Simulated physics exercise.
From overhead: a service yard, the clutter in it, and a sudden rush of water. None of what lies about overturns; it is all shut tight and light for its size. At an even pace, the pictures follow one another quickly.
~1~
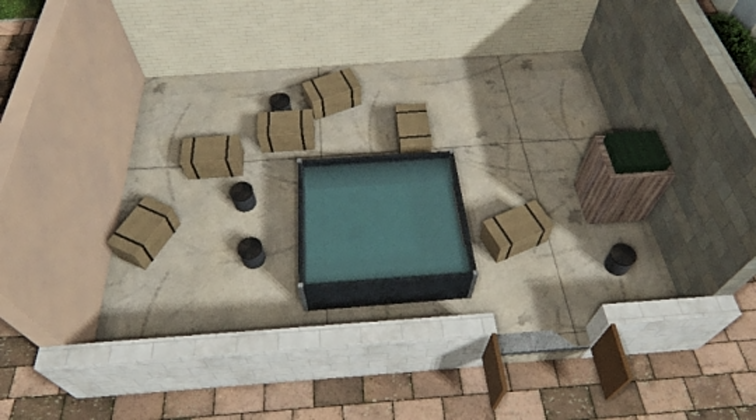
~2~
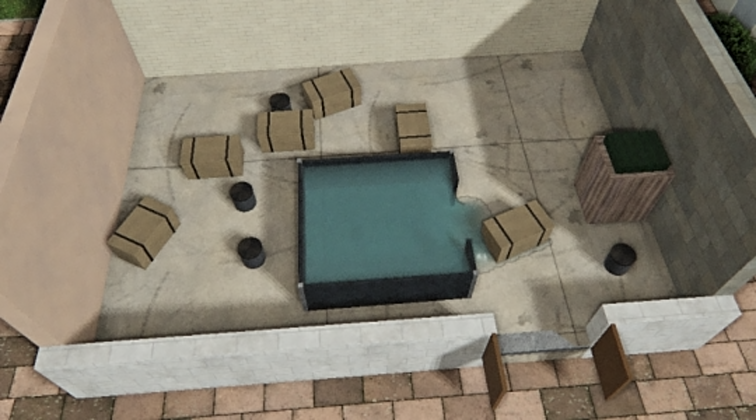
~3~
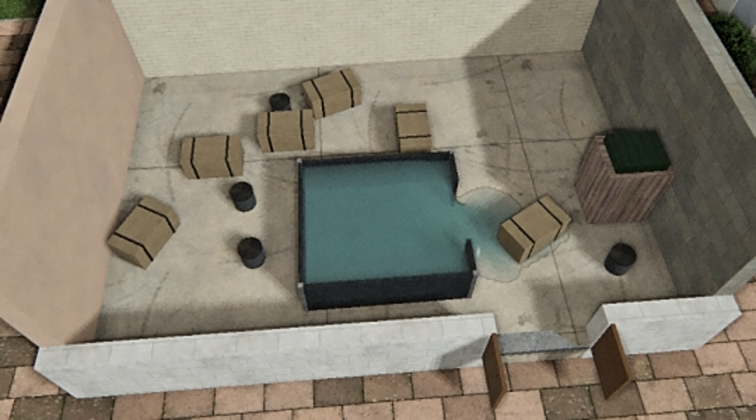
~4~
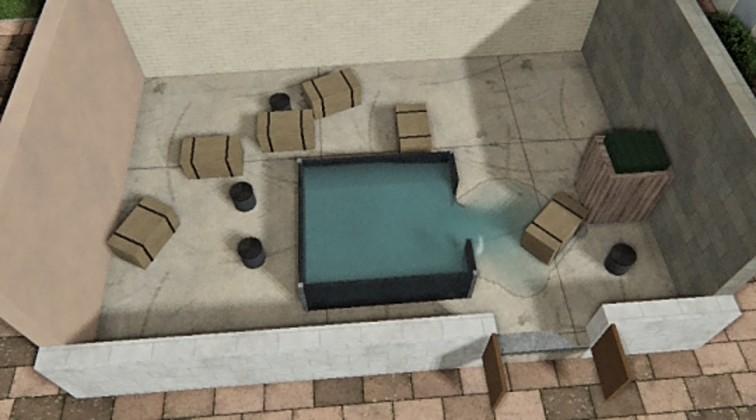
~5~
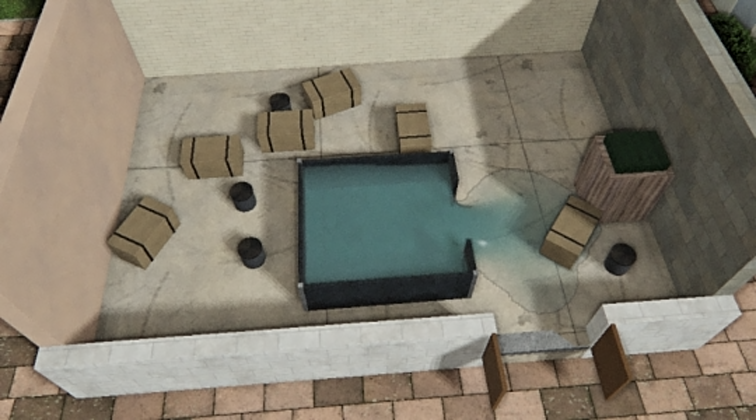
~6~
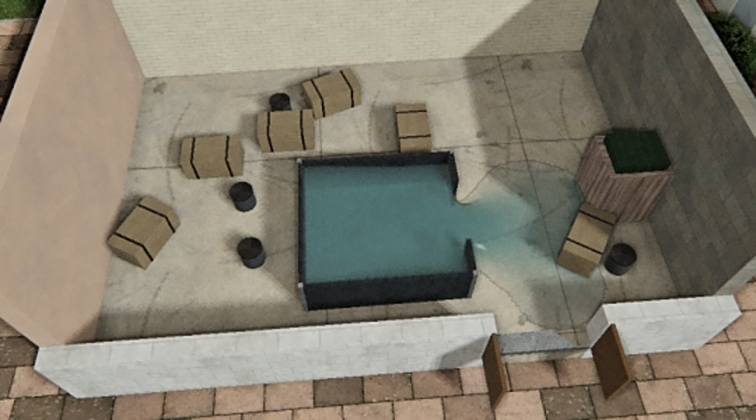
A large square tank of blue-green water with dark sides stands in a walled concrete yard, seen from above by a still camera. Tan strapped trunks and small black pails are scattered around it, with a wooden planter topped in green at right. The tank's right side opens, water gushes out and fans across the floor, and the nearest trunk slides rightward, turning, while the other objects stay put.
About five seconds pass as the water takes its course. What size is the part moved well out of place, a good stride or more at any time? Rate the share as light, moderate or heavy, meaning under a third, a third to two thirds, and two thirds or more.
Light.
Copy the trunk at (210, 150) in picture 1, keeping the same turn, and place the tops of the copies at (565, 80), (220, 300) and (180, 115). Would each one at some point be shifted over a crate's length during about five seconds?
Listed in order: Displaced, hardly budges, then hardly budges.
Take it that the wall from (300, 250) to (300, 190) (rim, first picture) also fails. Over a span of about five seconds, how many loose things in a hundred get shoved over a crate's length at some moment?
Near 40 in a hundred.
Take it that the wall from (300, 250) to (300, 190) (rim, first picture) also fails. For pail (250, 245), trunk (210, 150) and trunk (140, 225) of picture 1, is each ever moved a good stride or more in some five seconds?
In turn: That far or more, shifted that much, moved that far.
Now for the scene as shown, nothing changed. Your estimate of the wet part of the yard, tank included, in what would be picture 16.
Estimate: 35 %.
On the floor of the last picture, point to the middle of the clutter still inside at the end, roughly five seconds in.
Roughly (297, 182).
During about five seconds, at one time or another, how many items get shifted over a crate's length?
That gives 2.
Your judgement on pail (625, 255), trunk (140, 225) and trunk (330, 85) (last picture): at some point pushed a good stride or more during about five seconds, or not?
In sequence: Covered the distance, fell short, fell short.
A moment on, 1 of 10 are well off their spots; 1 afloat.
Next, 2 of 10 are well off their spots; 2 afloat.
Later, 2 of 10 are well off their spots; 2 afloat.
In the end, 2 of 10 are well off their spots, and 2 have been at some point; 1 afloat.
